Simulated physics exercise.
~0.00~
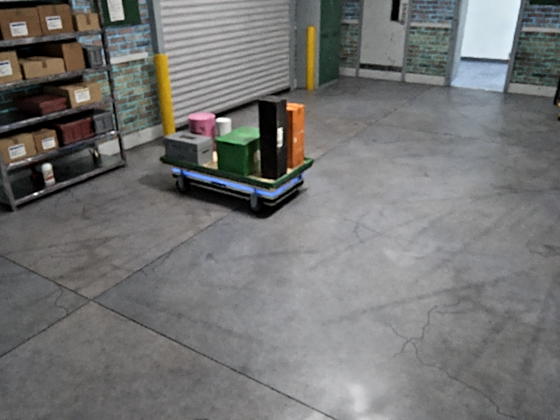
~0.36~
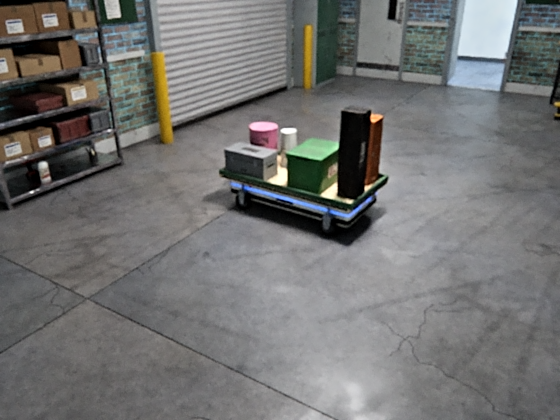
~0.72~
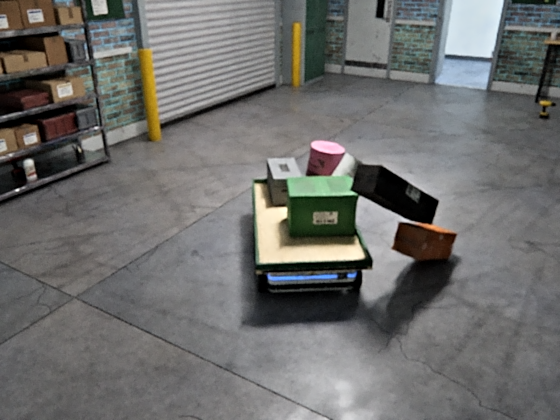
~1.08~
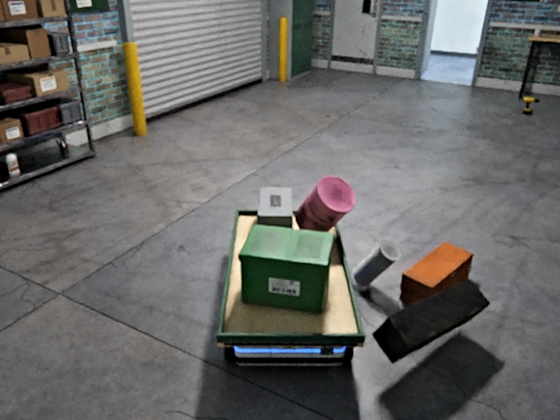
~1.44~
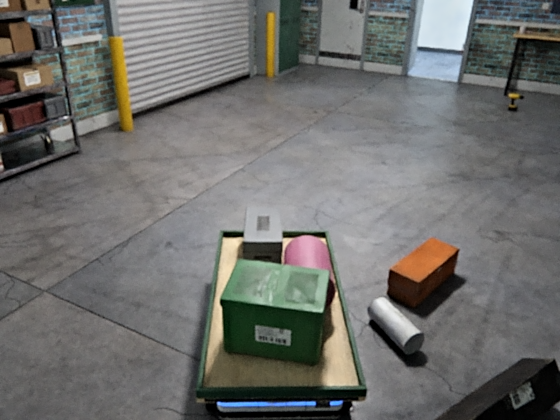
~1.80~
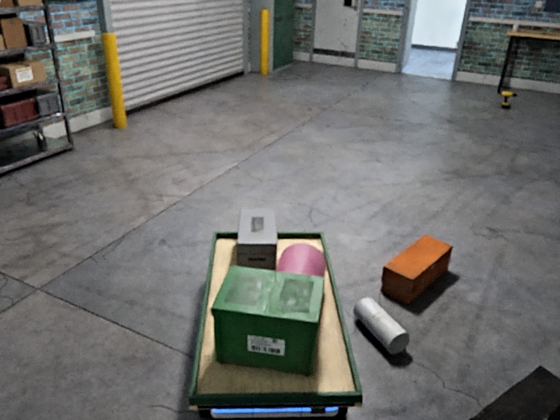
In a warehouse, a loaded robot cart turns sharply, spilling black and orange boxes and a white canister as a pink pail topples aboard.
